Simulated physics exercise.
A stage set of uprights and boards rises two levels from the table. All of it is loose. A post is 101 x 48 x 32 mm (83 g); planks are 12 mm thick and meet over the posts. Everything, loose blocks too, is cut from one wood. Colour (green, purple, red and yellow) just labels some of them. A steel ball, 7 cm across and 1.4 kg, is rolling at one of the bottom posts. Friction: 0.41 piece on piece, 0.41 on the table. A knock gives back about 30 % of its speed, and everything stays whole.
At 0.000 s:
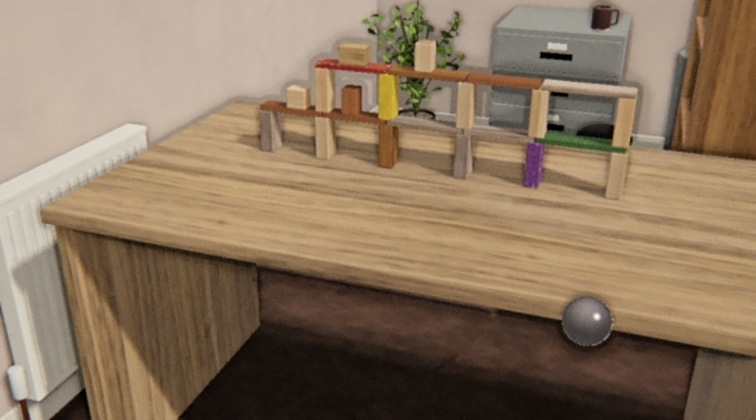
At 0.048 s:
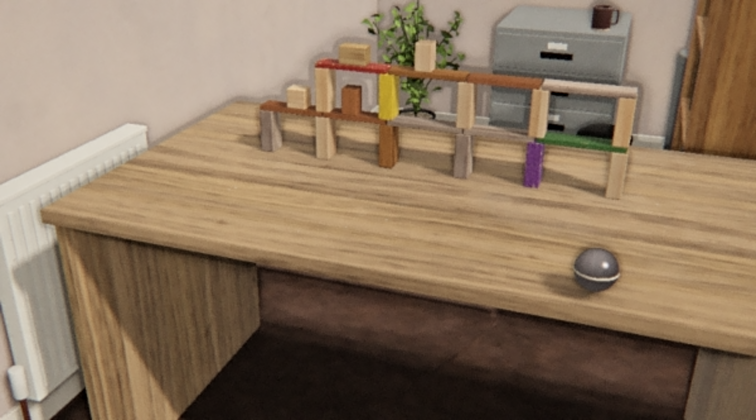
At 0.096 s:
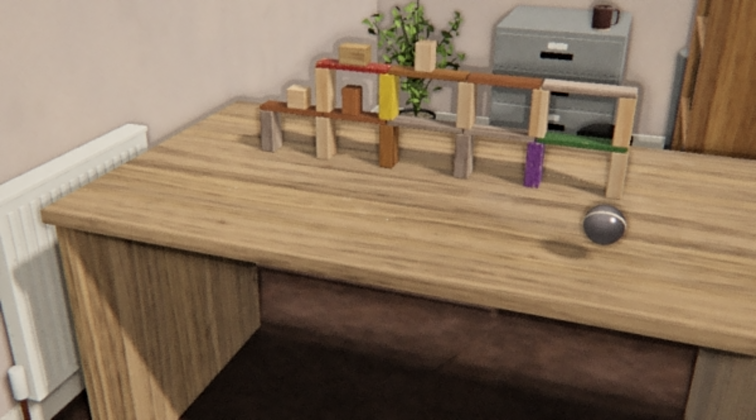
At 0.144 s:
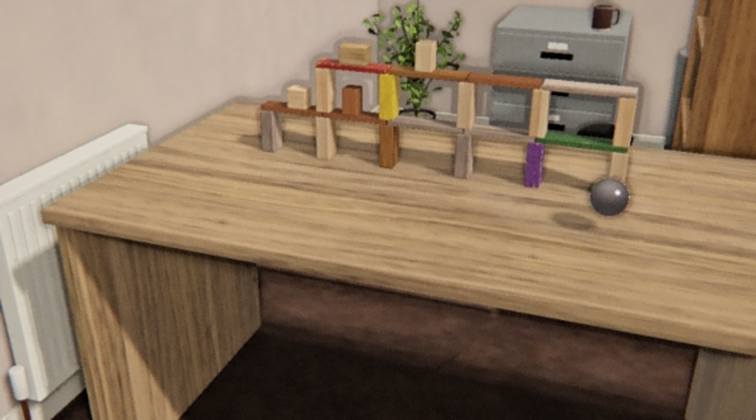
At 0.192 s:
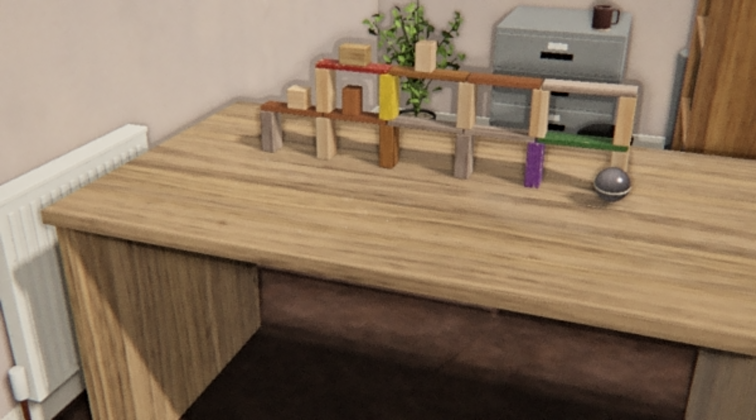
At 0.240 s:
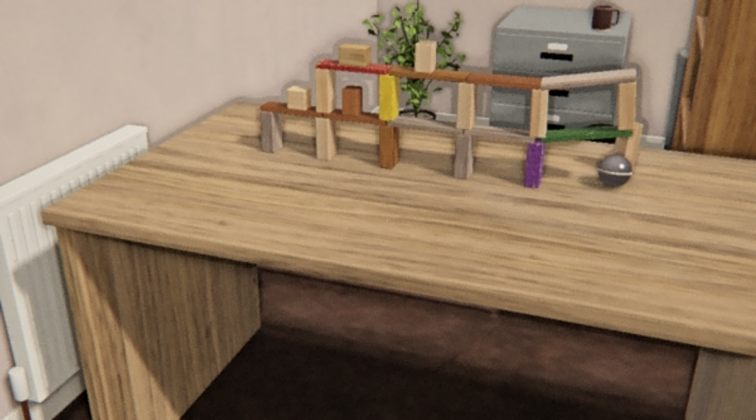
A steel ball rolls across the wooden table and knocks a bottom post, tilting the green plank.
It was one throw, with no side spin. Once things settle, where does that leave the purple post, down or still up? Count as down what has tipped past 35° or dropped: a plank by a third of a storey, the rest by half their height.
The purple post remains up.
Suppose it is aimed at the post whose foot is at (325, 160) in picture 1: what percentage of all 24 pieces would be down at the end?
In that case 40 per cent.
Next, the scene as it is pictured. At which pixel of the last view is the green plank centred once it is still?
Around (572, 172).
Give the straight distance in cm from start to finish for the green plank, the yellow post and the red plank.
About: Green 14, yellow 0, red 0.
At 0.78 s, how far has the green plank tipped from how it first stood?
Some 0°.
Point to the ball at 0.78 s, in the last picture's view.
Around (608, 233).
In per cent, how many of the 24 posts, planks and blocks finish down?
About 25 per cent.
By 0.42 s, ball still moving; 4 of the 24 pieces down; purple post unmoved; green plank tilted 28°, 57 mm lower.
By 0.78 s, ball still moving; 6 of the 24 pieces down; purple post moved 7 mm.
When it is over (1.3 s), ball rolling away; 6 of the 24 pieces down; purple post moved 7 mm; yellow post unmoved; red plank unmoved. In pixels of the last frame, middles, purple post near (531, 163), yellow post near (389, 96).
